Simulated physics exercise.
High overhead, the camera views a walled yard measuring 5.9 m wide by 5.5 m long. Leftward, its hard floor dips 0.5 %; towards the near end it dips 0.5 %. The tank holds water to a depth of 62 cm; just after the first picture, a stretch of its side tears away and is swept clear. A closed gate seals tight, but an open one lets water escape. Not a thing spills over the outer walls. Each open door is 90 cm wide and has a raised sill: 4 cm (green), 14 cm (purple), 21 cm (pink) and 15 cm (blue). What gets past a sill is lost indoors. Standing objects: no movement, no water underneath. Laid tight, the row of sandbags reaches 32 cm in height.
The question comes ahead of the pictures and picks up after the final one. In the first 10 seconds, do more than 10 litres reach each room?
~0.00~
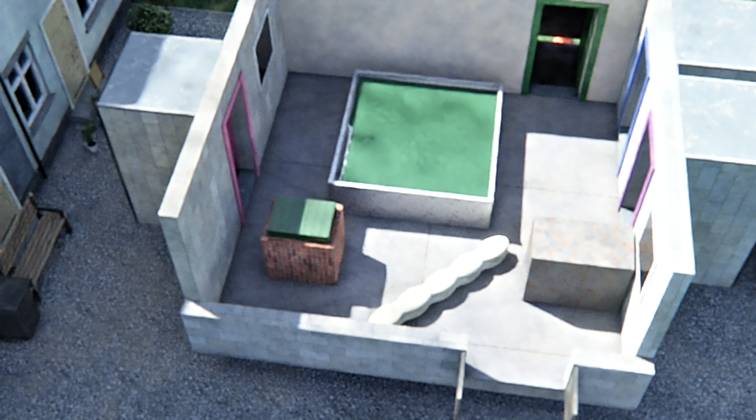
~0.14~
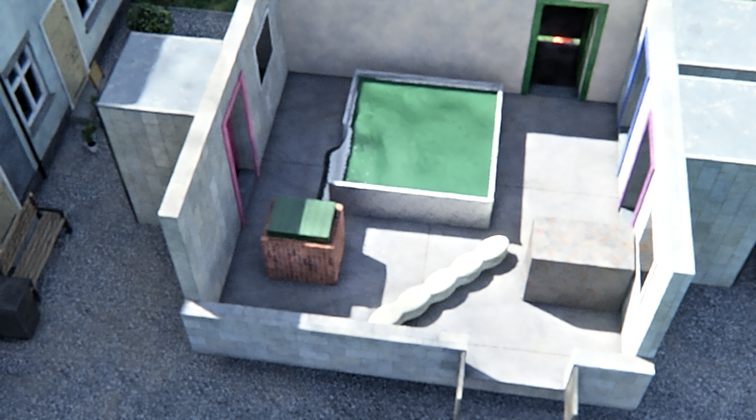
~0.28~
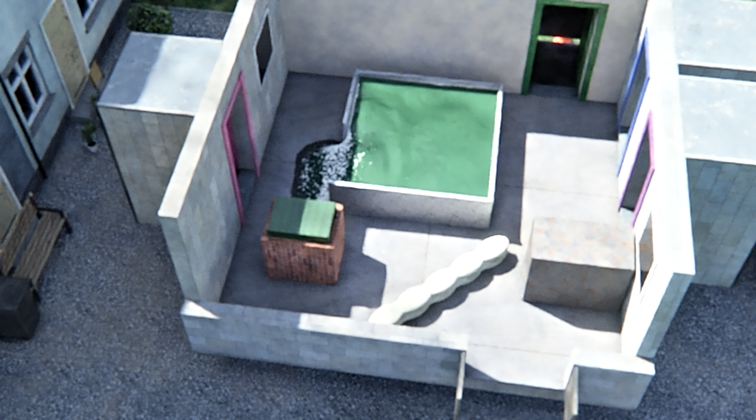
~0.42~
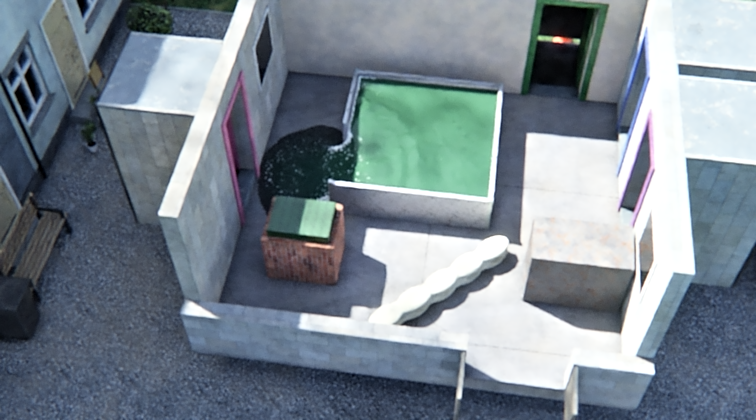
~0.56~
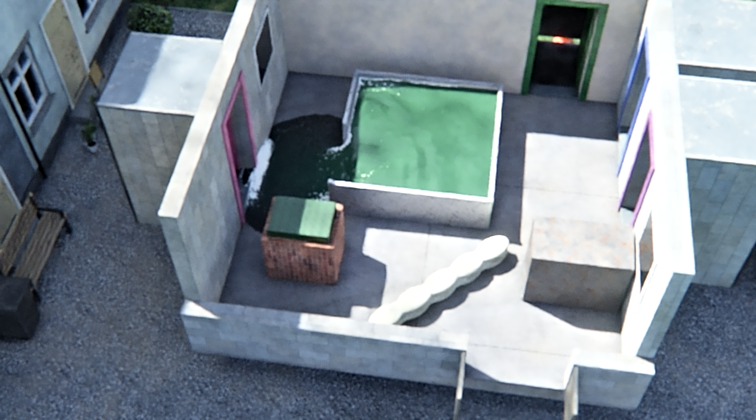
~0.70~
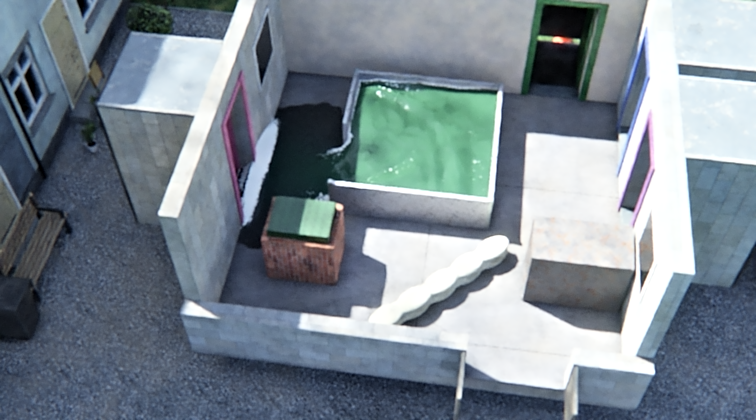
At the green door, more than that; at the purple door, not that much; at the pink door, more than that; at the blue door, not that much.
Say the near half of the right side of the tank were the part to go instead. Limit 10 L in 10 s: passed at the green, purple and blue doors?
Green exceeds; purple exceeds; blue exceeds.
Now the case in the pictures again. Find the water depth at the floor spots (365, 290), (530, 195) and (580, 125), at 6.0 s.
10, 1 and 5 cm.
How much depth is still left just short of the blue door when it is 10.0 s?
About 9.5 cm.
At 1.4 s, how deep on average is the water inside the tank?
47 cm.
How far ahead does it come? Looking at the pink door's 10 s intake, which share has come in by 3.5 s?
That works out near 85%.
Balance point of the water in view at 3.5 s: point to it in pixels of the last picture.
Its balance point lies near (369, 179).
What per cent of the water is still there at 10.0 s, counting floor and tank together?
That would be close to 90 per cent.
After 1.4 s water covers 20 % of the floor and is deepest (44 cm) near (255, 186); green door not reached, purple door not reached, pink door 42 cm at the sill, 53 L in, blue door not reached.
After 2.2 s water covers 30 % of the floor and is deepest (43 cm) near (255, 186); green door not reached, purple door not reached, pink door 41 cm at the sill, 158 L in, blue door not reached.
After 3.5 s water covers 55 % of the floor and is deepest (38 cm) near (215, 318); green door 4 cm at the sill, 0 L in, purple door not reached, pink door 30 cm at the sill, 257 L in, blue door not reached.
After 6.0 s water covers 85 % of the floor and is deepest (28 cm) near (215, 318); green door 7 cm at the sill, 8 L in, purple door 10 cm at the sill, 0 L in, pink door 22 cm at the sill, 296 L in, blue door 11 cm at the sill, 0 L in.
After 10.0 s water covers 95 % of the floor and is deepest (20 cm) near (212, 329); green door 9 cm at the sill, 21 L in, purple door 11 cm at the sill, 1 L in, pink door 17 cm at the sill, 298 L in, blue door 10 cm at the sill, 0 L in.
